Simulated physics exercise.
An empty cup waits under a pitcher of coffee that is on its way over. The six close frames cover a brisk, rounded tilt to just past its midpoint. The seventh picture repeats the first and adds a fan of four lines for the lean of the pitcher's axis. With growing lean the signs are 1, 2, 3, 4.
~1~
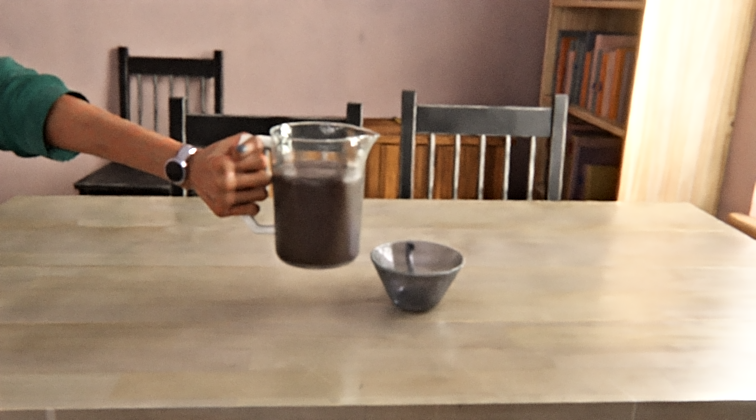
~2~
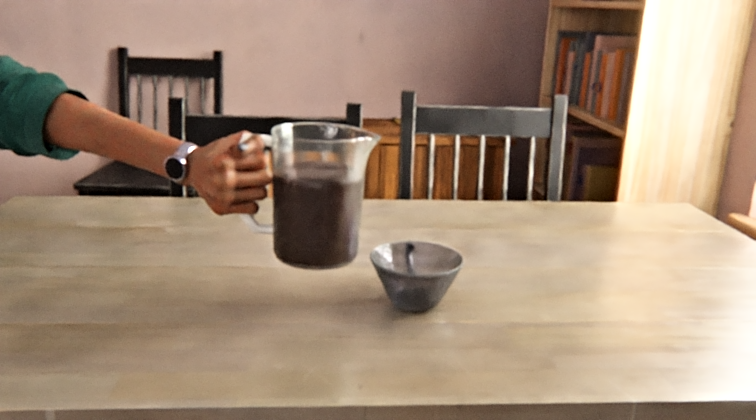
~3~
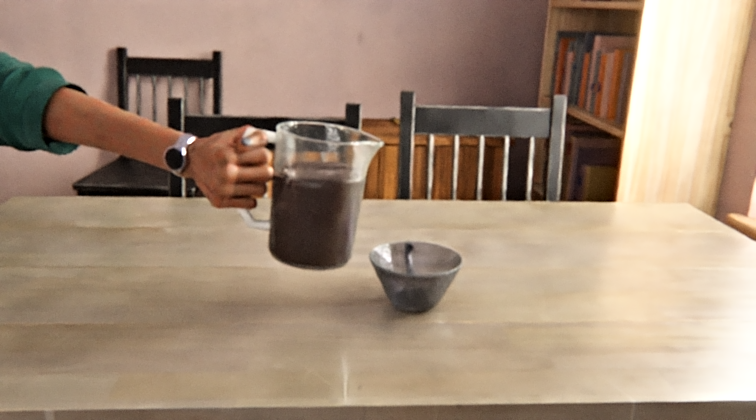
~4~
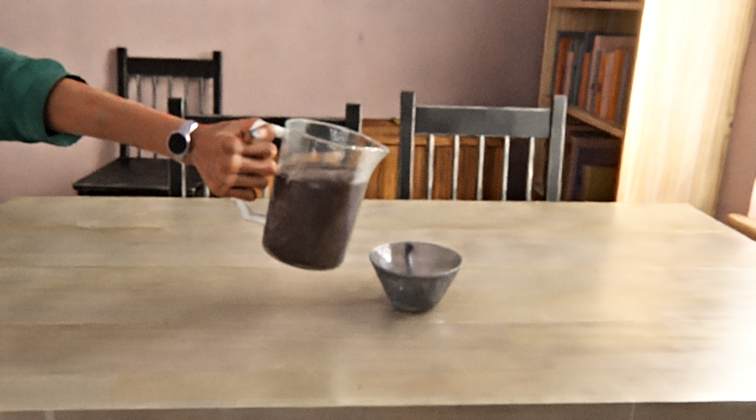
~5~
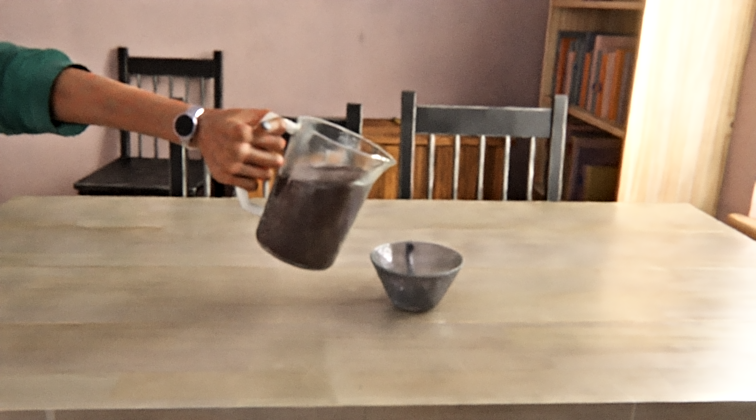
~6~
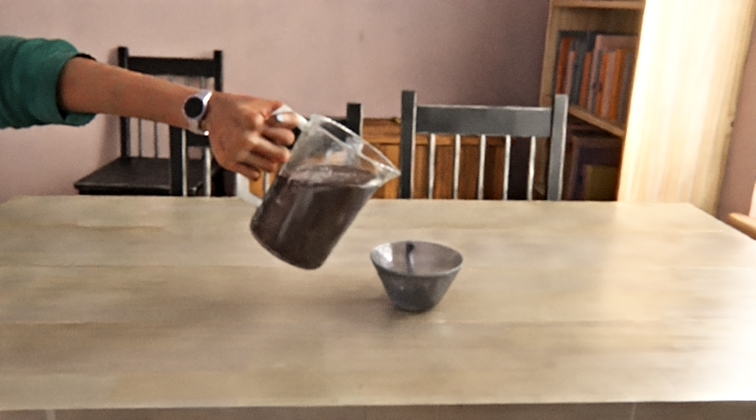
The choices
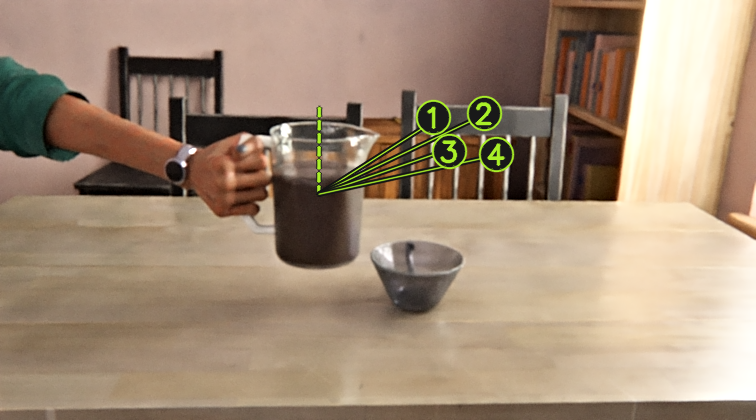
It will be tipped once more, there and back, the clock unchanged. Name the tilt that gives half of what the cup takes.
2 beats the others.
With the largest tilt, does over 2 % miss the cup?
Yes.
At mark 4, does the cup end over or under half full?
Over.
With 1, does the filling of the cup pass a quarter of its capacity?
Yes.
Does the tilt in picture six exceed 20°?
Yes.
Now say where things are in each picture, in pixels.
The first frame shows upright, lip at (377, 135); rim of the cup round (417, 256); nothing has left yet.
The second frame shows upright, lip at (378, 137); nothing has left yet.
The third frame shows tipped about 6°, lip at (382, 142); nothing has left yet.
The fourth frame shows tipped about 13°, lip at (388, 150); nothing has left yet.
The fifth frame shows tipped about 22°, lip at (395, 161); nothing has left yet.
The sixth frame shows tipped about 31°, lip at (399, 173); nothing has left yet.
On the marked copy, 1 at (420, 129); 2 at (469, 121); 3 at (432, 155); 4 at (480, 158).
With 1, the cup ends with about 35 % of what it can hold.
With 2, the cup ends with about 52 % of what it can hold; 6 % of the coffee is spilt.
With 3, the cup ends with about 63 % of what it can hold; 16 % of the coffee is spilt.
With 4, the cup ends with about 72 % of what it can hold; 27 % of the coffee is spilt.
